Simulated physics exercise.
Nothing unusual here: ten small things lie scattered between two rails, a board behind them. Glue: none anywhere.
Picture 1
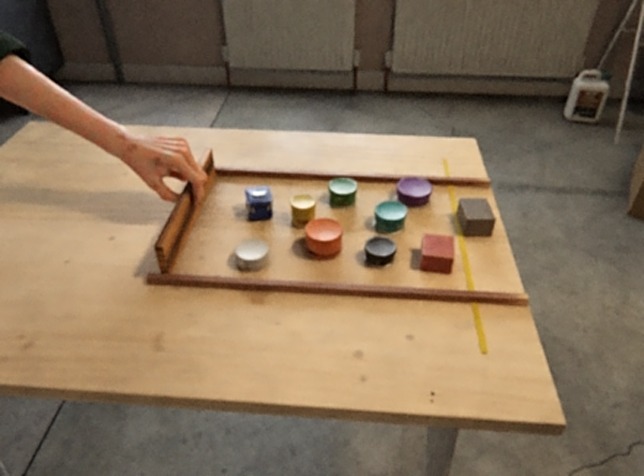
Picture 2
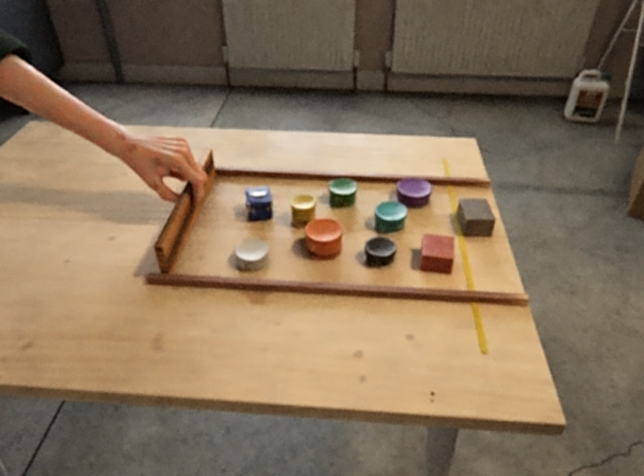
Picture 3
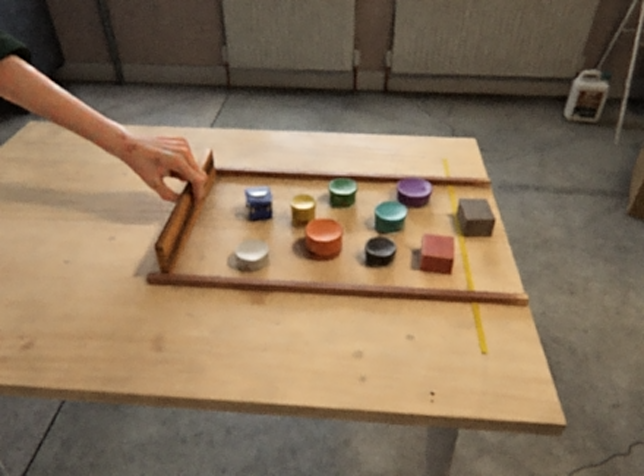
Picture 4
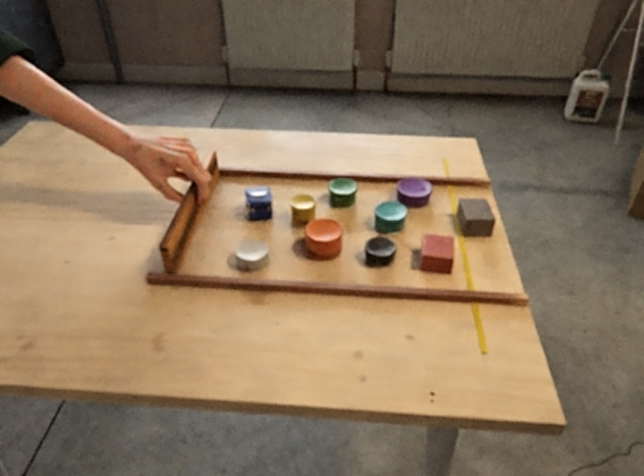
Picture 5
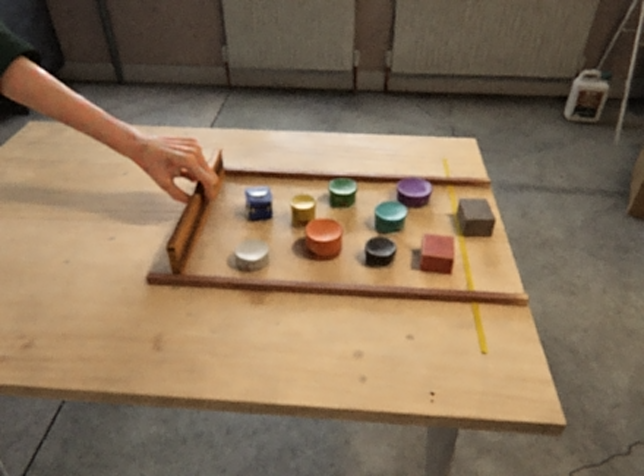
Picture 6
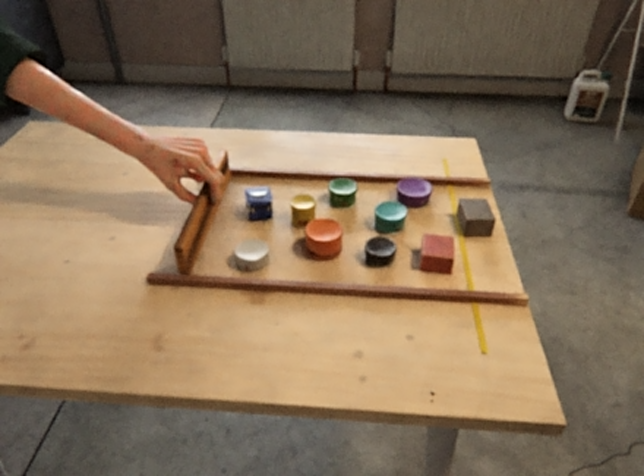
On a wooden table, a hand slides a board slightly right toward scattered small objects.
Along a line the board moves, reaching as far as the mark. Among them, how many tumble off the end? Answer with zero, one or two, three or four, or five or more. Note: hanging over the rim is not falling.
Three or four.
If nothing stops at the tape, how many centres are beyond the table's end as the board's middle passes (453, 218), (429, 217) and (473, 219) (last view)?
By position: 3 / 1 / 6.
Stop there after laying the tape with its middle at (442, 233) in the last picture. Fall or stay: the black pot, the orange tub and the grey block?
The black pot is still there; as for the orange tub, it is still there; and the grey block is no longer there.
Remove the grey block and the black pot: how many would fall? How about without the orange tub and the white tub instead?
You'd see 1 fallen, and 2 in the other try.
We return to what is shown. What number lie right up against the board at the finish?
Total: 4.
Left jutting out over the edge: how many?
Overhanging: 3.
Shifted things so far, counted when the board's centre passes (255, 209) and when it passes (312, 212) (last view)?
So 2, and at the other place 4.
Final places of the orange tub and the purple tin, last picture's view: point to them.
Listed in order, first is (483, 241) and the other is (493, 191).
A little later, none off yet; grey block at rest near (475, 217); red block at rest near (437, 254); purple tin at rest near (414, 194).
When it is over, the number that fall off is three or four; down, turquoise tin, red block and grey block.
